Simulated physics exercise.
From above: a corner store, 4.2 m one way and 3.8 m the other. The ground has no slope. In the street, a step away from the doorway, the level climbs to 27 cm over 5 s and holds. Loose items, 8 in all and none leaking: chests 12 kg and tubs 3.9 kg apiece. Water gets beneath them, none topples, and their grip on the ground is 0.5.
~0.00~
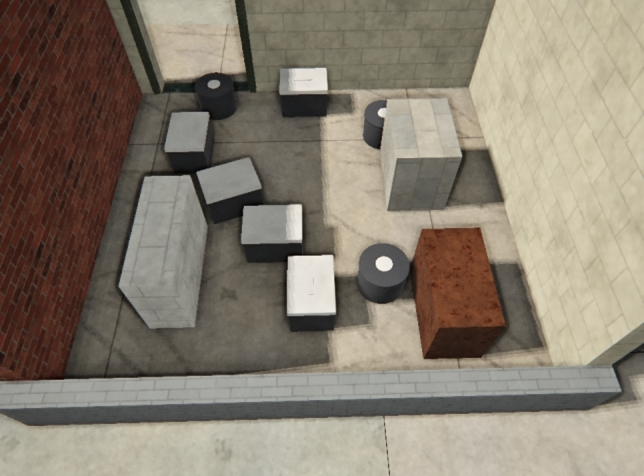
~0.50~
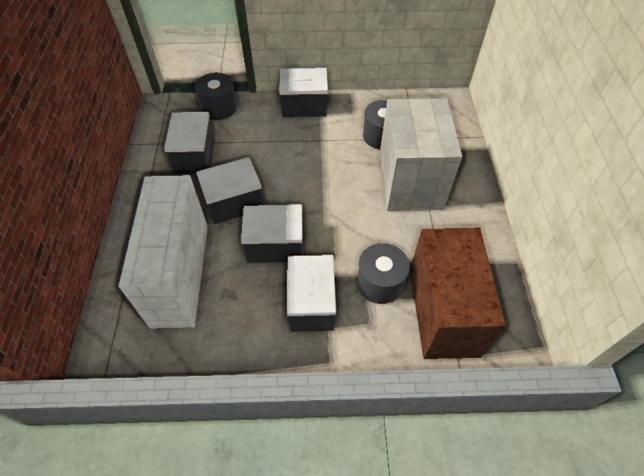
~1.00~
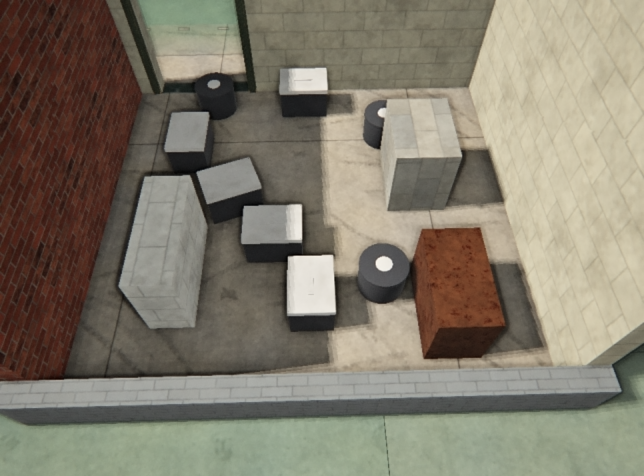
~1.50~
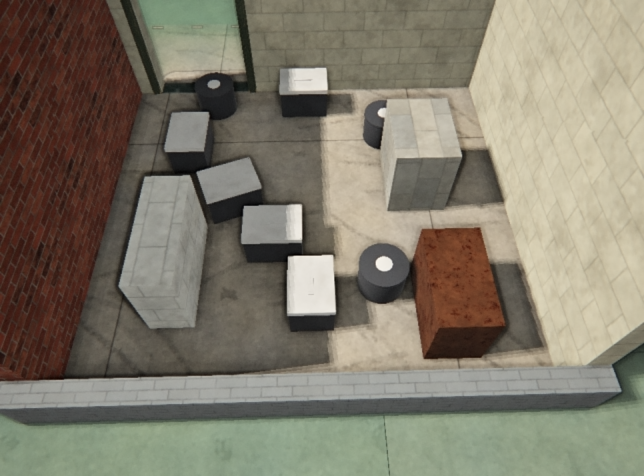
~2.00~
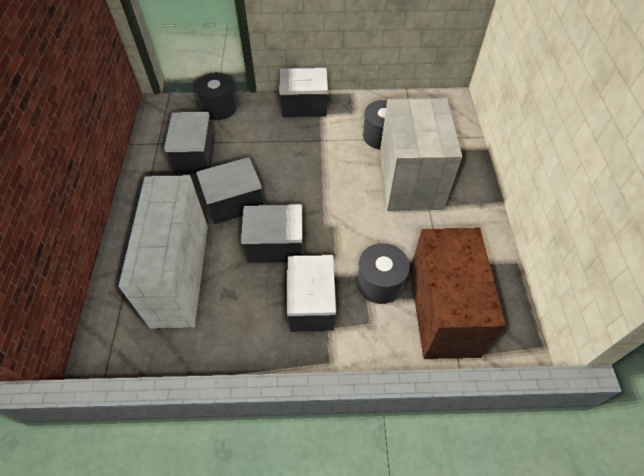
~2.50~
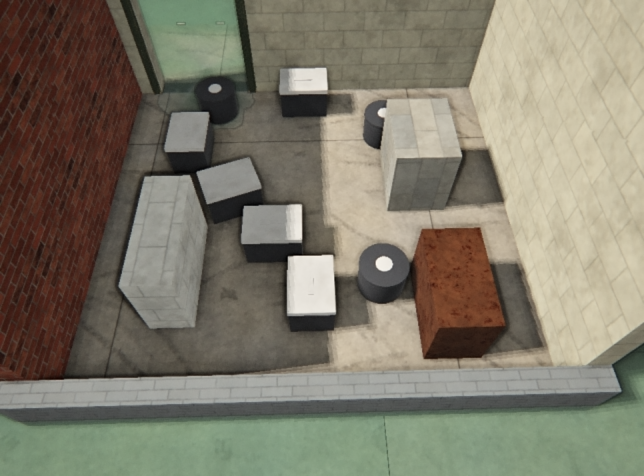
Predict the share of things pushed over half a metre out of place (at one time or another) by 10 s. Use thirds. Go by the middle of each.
That comes to between one and two thirds.
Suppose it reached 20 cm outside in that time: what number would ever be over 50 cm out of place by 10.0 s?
In that case 5 of them.
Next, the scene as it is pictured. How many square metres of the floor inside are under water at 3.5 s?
Some 2.5 m2.
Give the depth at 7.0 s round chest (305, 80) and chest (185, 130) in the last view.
Roughly 1 and 11 cm.
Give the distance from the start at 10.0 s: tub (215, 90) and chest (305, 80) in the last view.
In that order: 250 cm, 0 cm.
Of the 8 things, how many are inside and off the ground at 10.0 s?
At that moment 6.
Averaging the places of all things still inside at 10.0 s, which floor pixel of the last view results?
At about (339, 219).
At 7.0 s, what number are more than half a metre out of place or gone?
4 of them.
After 3.5 s 1 of 8 are over 50 cm from their spots; 0 afloat.
After 4.5 s 2 of 8 are over 50 cm from their spots; 0 afloat.
After 7.0 s 4 of 8 are over 50 cm from their spots; 4 afloat.
After 10.0 s 3 of 8 are over 50 cm from their spots, and 5 have been at some point; 6 afloat.
